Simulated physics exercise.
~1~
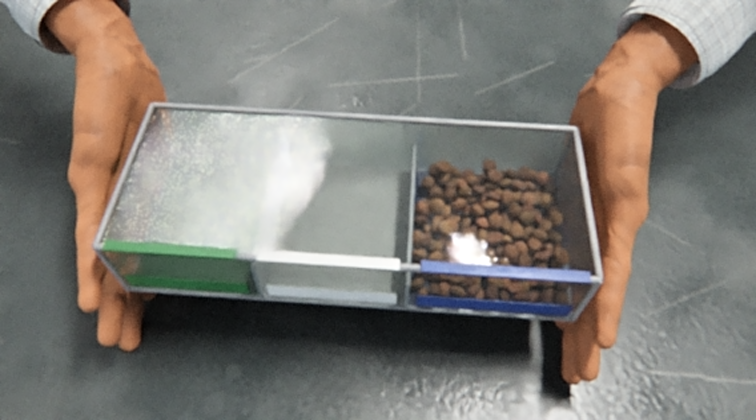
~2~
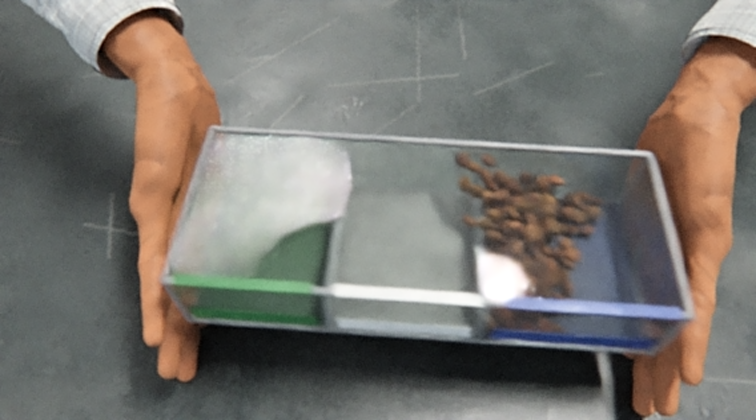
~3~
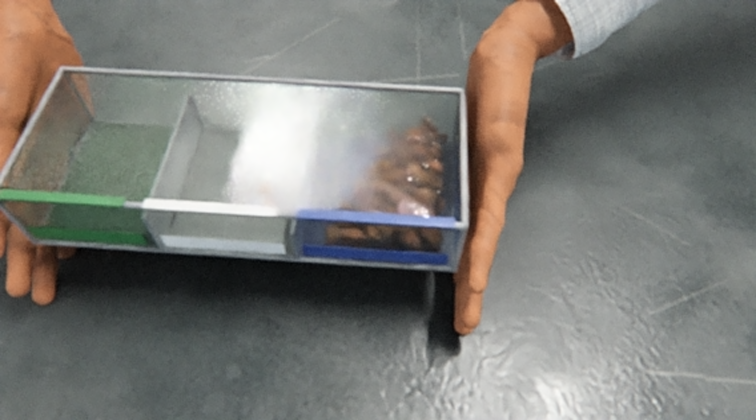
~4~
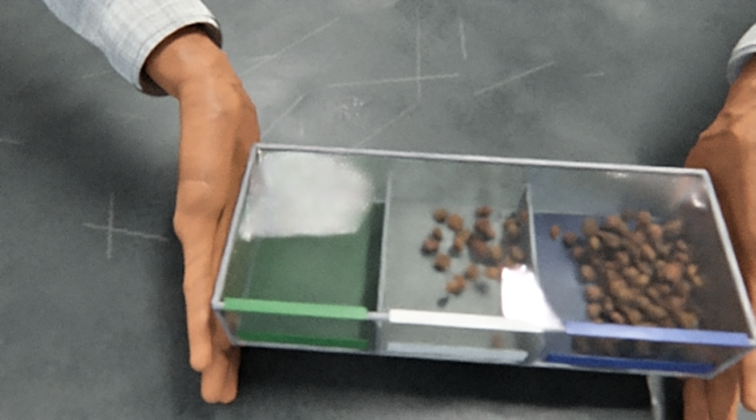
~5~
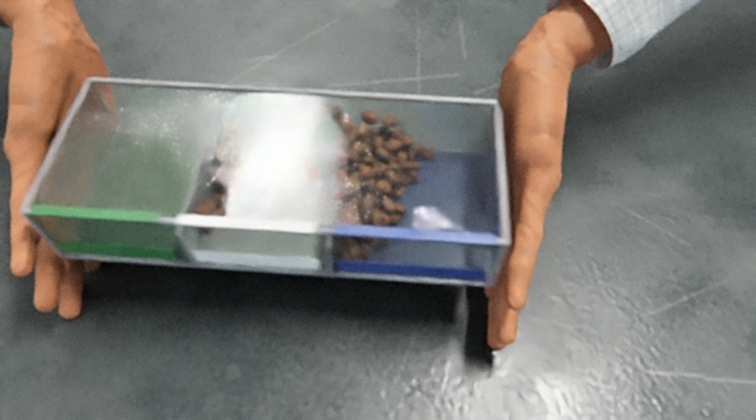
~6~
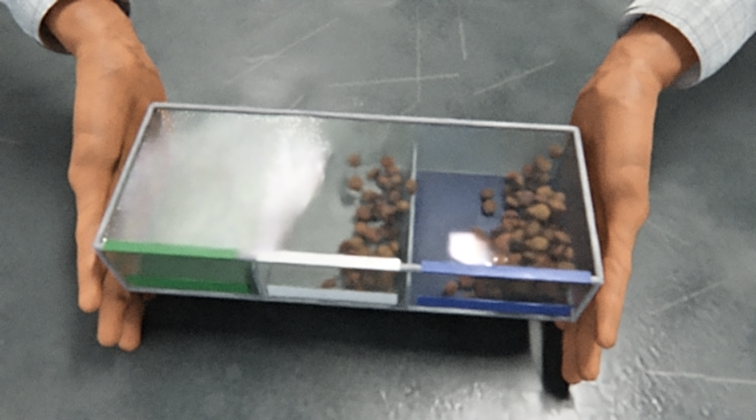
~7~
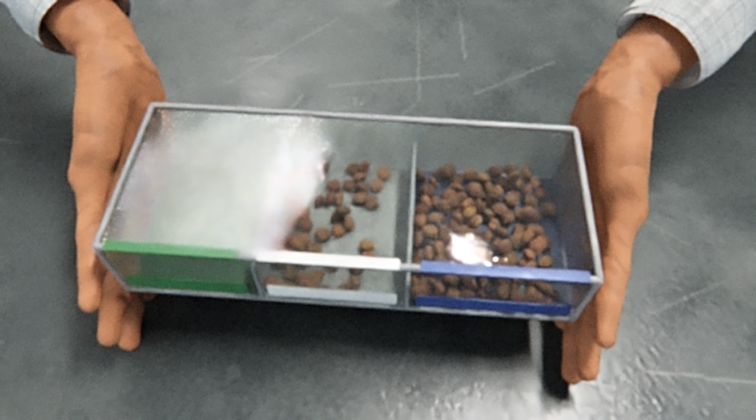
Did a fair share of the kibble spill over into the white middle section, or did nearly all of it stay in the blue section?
A fair share spilled over into the white middle section. Most of the kibble was still in the blue section, and the green section ended up with none.
A clear-lidded box of brown kibble slid right and left between two hands above a dark table, and some pieces spilled from the blue section into the white middle one. Most ended up in blue, with none in green.
